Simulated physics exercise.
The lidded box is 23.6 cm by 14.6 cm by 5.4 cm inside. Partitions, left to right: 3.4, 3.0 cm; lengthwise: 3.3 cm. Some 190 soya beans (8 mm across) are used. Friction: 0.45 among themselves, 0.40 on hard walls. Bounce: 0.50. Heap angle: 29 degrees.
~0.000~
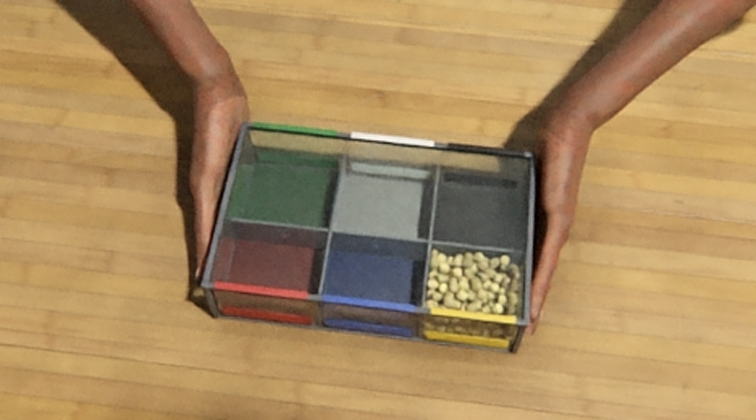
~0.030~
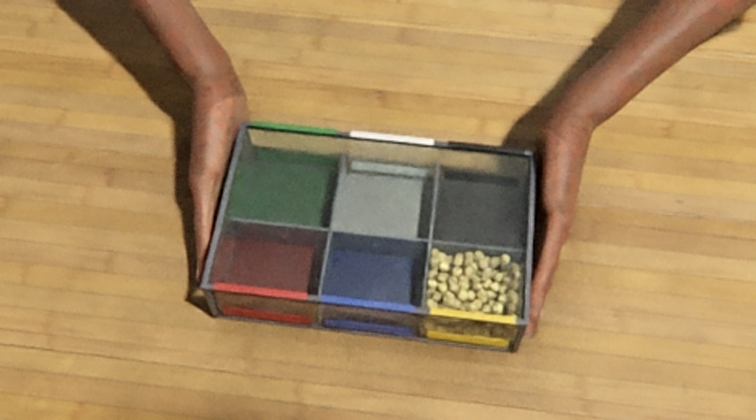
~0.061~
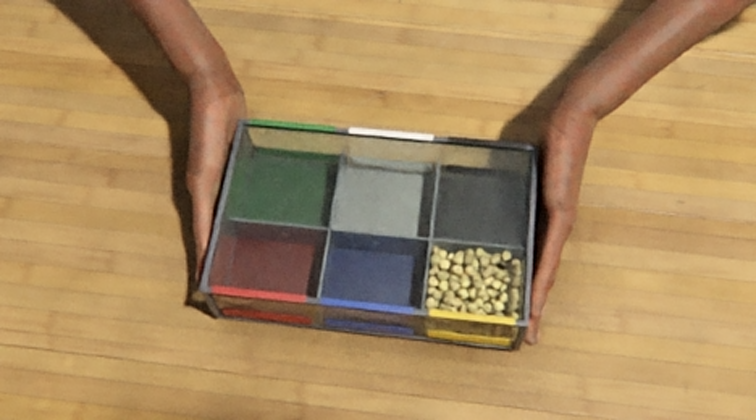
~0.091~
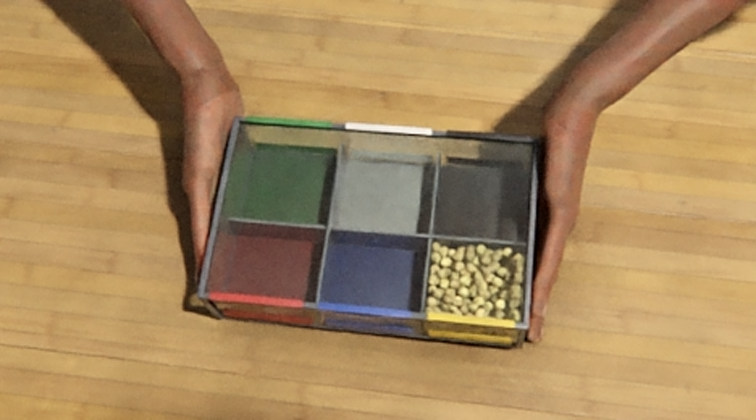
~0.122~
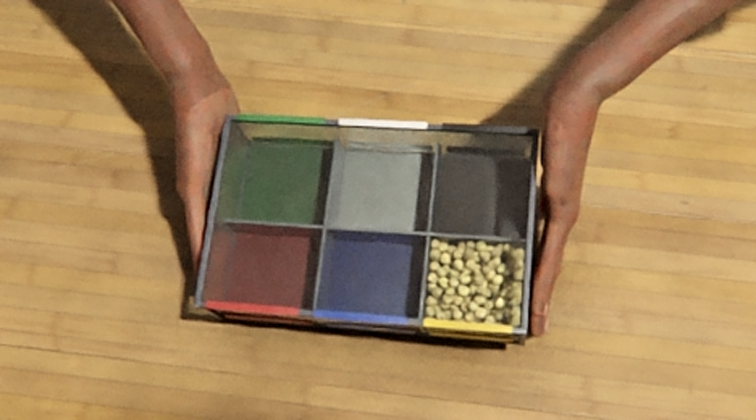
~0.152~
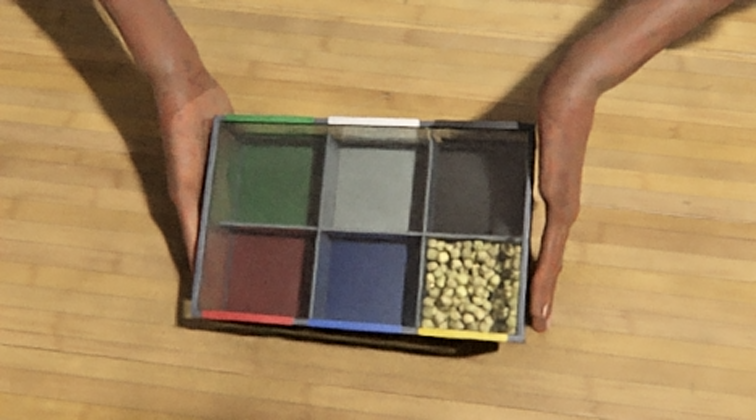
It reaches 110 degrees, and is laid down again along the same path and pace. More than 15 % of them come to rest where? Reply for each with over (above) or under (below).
Red - under, blue - over, green - under, yellow - over, white - under, black - under.
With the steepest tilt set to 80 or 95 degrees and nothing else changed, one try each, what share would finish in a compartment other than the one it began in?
Roughly 20 percent, then roughly 25 percent.
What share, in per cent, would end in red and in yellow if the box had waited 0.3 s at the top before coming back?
In that case red keeps 15% and yellow keeps 60%.
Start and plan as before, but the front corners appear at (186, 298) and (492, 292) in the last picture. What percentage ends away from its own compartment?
Near 70 %.
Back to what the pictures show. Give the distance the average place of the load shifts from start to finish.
It shifts by roughly 3.5 cm.
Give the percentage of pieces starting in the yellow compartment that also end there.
Around 70 percent stays put.
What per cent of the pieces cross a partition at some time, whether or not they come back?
I'd guess roughly 30 percent.
After 0.57 s, tilt 109 degrees; blue 15 %, yellow 85 %.
After 0.85 s, tilt 45 degrees; red 10 %, blue 25 %, yellow 70 %.
After 1.23 s, tilt 0 degrees; red 10 %, blue 25 %, yellow 70 %.
By 1.7 s all is still; red 10 %, blue 25 %, green 0 %, yellow 70 %, white 0 %, black 0 %.
